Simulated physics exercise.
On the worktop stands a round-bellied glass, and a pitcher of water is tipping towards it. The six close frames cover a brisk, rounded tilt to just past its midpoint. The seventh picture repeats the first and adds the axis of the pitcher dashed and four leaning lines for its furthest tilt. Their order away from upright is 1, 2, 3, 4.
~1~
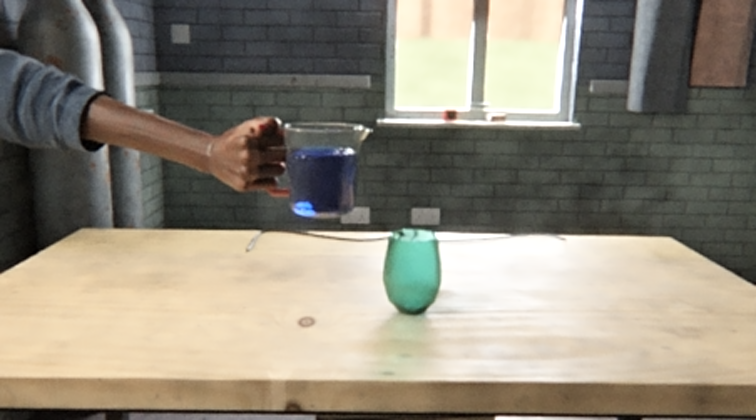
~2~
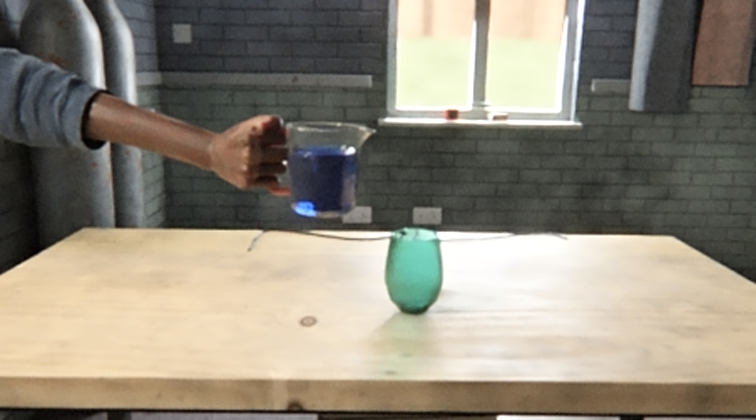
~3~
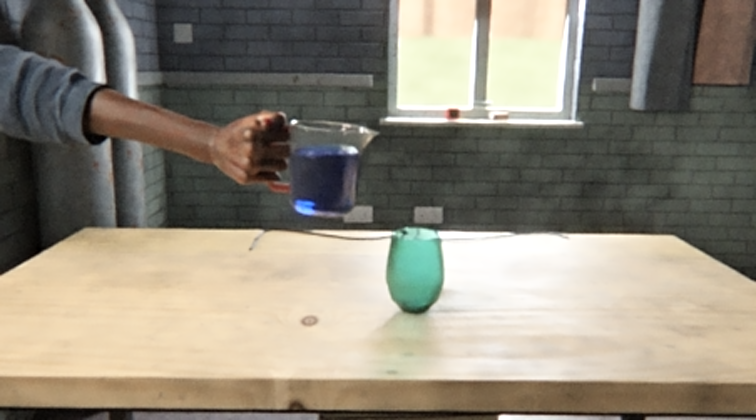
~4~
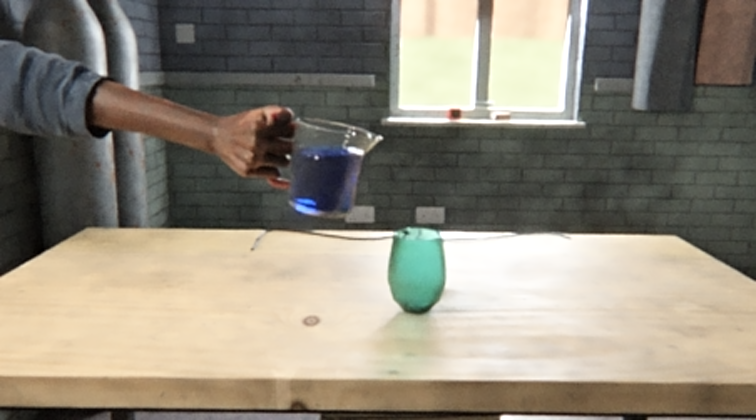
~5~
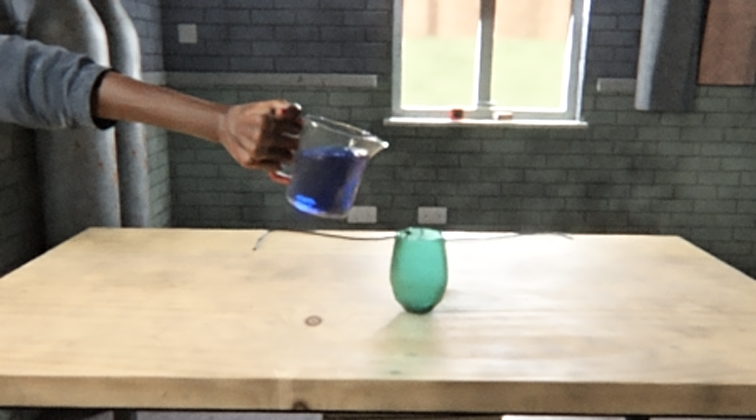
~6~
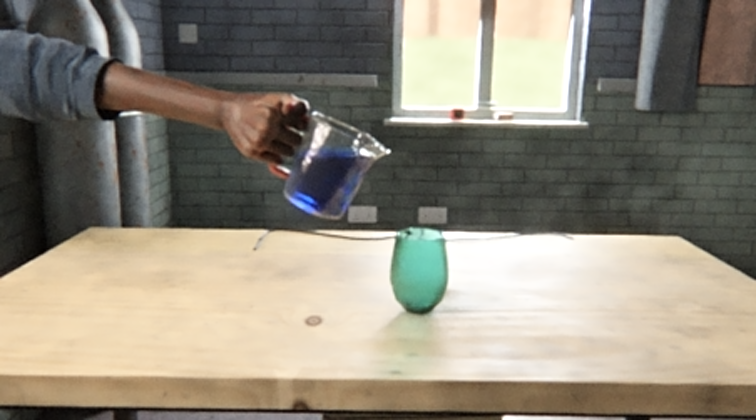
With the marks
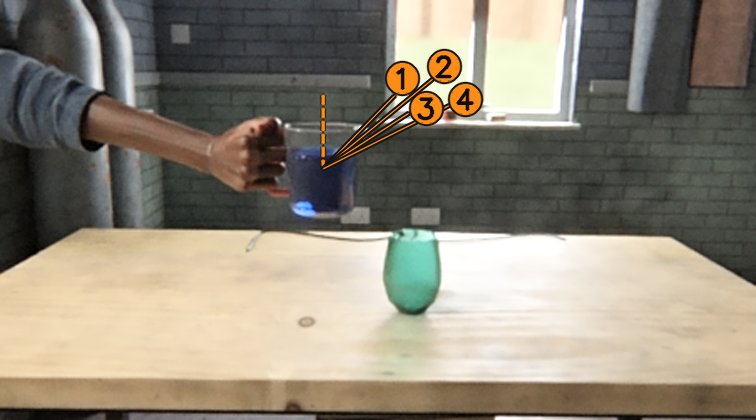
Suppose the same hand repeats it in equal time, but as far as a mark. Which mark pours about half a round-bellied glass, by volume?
Go for 4.
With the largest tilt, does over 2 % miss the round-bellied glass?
No, it does not.
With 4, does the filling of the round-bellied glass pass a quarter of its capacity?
Yes.
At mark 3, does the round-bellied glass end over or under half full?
Under half.
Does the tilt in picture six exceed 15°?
Yes.
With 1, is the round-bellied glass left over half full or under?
Under half.
In orange, 1 at (394, 95); 2 at (432, 79); 3 at (408, 113); 4 at (449, 105).
If 1 is chosen, the round-bellied glass ends with about 13 % of what it can hold.
If 2 is chosen, the round-bellied glass ends with about 22 % of what it can hold.
If 3 is chosen, the round-bellied glass ends with about 34 % of what it can hold.
If 4 is chosen, the round-bellied glass ends with about 48 % of what it can hold.
